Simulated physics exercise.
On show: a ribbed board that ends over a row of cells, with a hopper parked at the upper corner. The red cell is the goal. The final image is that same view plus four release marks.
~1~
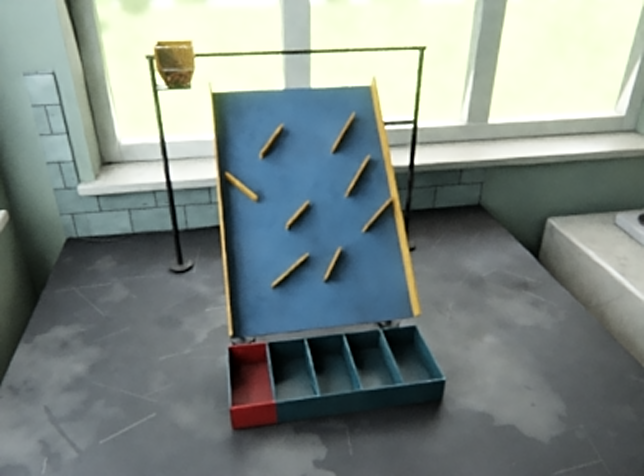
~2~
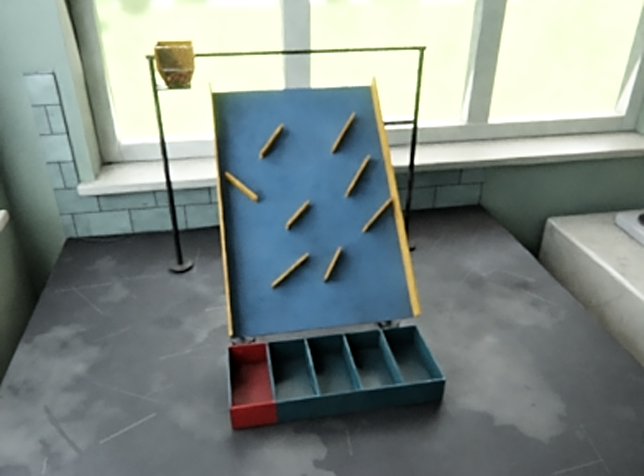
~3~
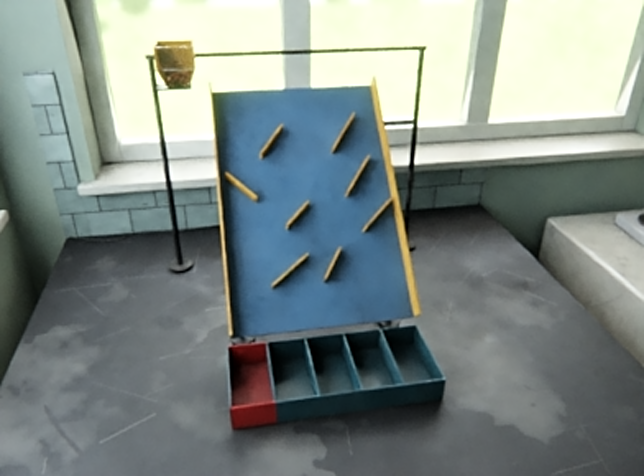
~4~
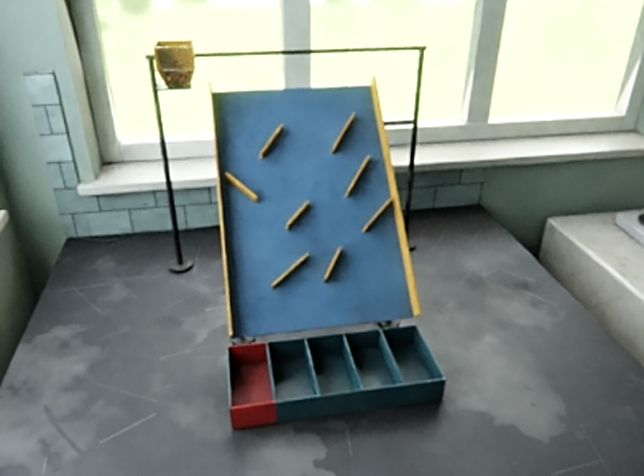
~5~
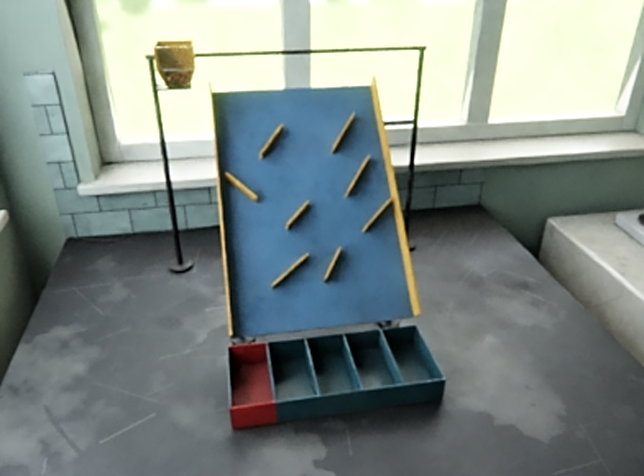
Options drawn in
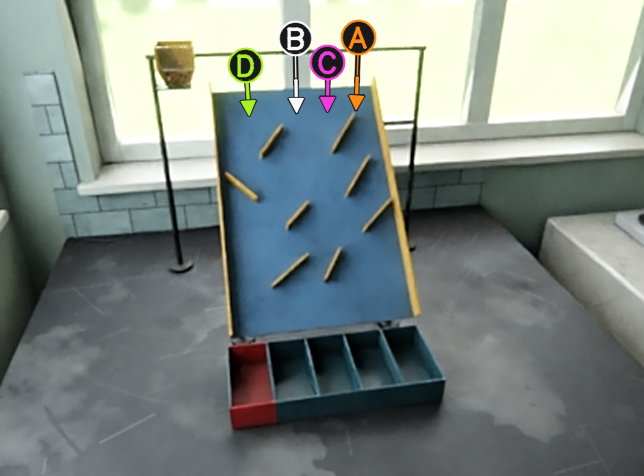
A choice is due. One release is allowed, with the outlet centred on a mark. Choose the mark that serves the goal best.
The answer is mark D.
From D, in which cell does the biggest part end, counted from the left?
It is the first one.
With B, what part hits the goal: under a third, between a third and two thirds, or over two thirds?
Between a third and two thirds.
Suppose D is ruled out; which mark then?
Mark B.
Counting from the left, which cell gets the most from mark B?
The first.
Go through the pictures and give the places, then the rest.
The first frame shows hopper at (178, 76), clay pellets, door shut.
The second frame shows ribs (261, 154) to (282, 124), (334, 148) to (354, 112), (225, 172) to (257, 198).
The third frame shows ribs (348, 192) to (369, 155), (287, 225) to (309, 201), (365, 228) to (392, 197).
The fourth frame shows ribs (273, 285) to (308, 254), (325, 279) to (341, 247).
The fifth frame shows red cell at (254, 414), number 1 of 5 from the left.
On the marked copy, mark A meets the board at (356, 104); mark B meets the board at (296, 107); mark C meets the board at (327, 106); mark D meets the board at (248, 110).
With A, a small part in the red cell, most in other cells, a small part held on the board.
With B, about half in the red cell, about half in other cells, a stray few held on the board, a stray few outside the box.
With C, about a quarter in the red cell, most in other cells.
With D, nearly all in the red cell.
